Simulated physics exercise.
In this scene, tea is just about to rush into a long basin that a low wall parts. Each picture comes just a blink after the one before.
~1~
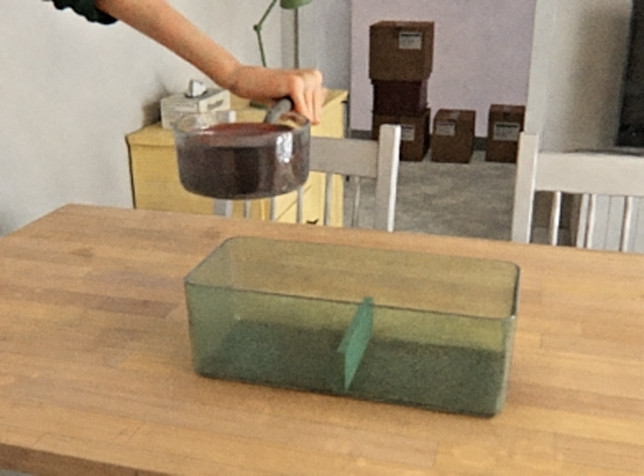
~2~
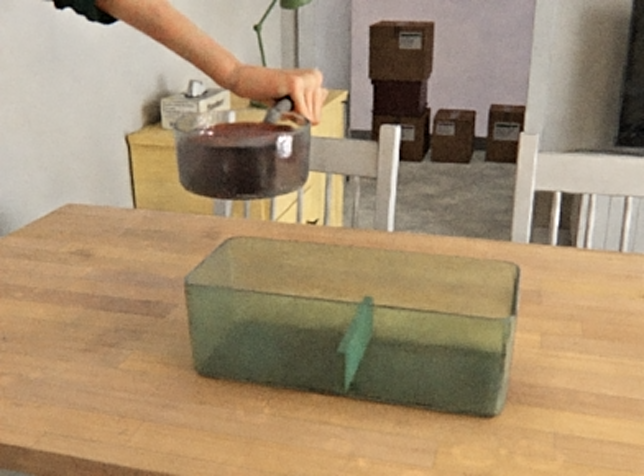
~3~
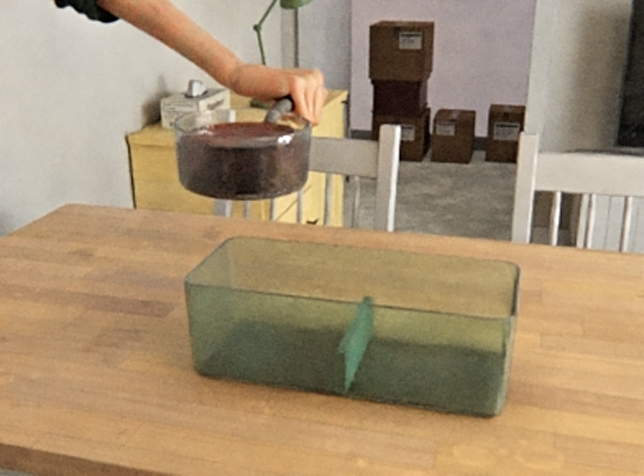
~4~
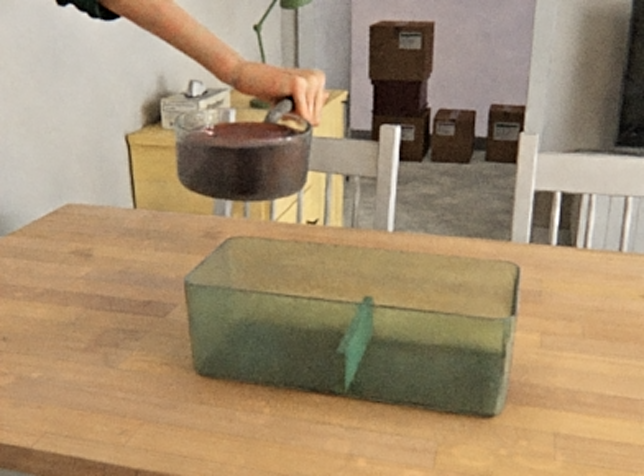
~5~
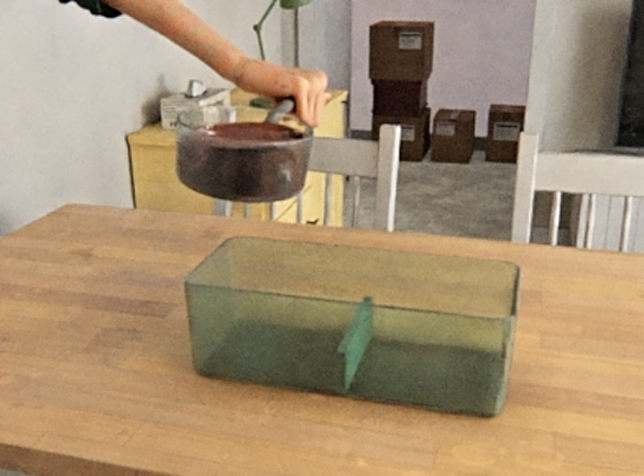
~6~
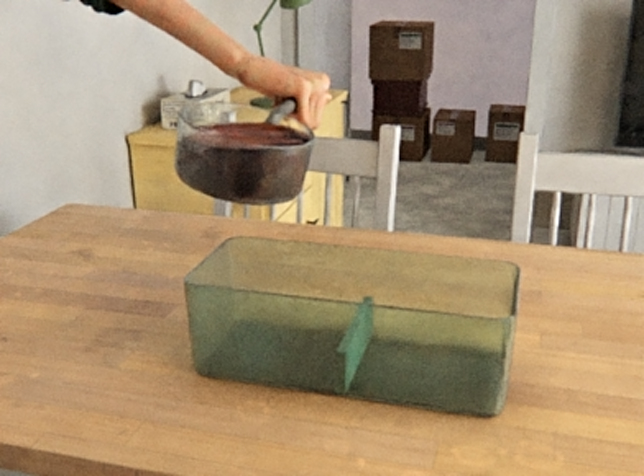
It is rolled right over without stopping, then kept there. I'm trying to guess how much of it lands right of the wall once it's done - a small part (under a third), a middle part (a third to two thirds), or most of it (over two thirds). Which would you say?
I'd say a middle part, a third to two thirds.
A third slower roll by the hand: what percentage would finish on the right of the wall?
Around 60 per cent ends up there.
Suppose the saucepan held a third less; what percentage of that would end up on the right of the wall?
It works out near 30 percent.
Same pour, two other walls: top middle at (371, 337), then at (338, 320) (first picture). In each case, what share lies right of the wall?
First try 40 per cent, second try 75 per cent.
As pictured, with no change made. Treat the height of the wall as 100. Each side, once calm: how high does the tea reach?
I'd say close to 30 per cent on the left side and 40 on the right.
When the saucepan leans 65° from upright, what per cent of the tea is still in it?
It still holds around 55 per cent there.
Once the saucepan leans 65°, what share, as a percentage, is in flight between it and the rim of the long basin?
Estimated: 35 per cent or thereabouts.
A moment on, the saucepan is tipped part way and 54 per cent is still to pour, 3 is left of the wall and 9 right of it.
Next, the saucepan is tipped on its side and 12 per cent is still to pour, 23 is left of the wall and 56 right of it.
Then the saucepan is tipped on its side and 2 per cent is still to pour, 39 is left of the wall and 56 right of it.
Later the saucepan is tipped on its side and 0 per cent is still to pour, 43 is left of the wall and 56 right of it.
Finally, 43 per cent lies left of the wall, 56 right of it and 1 outside.
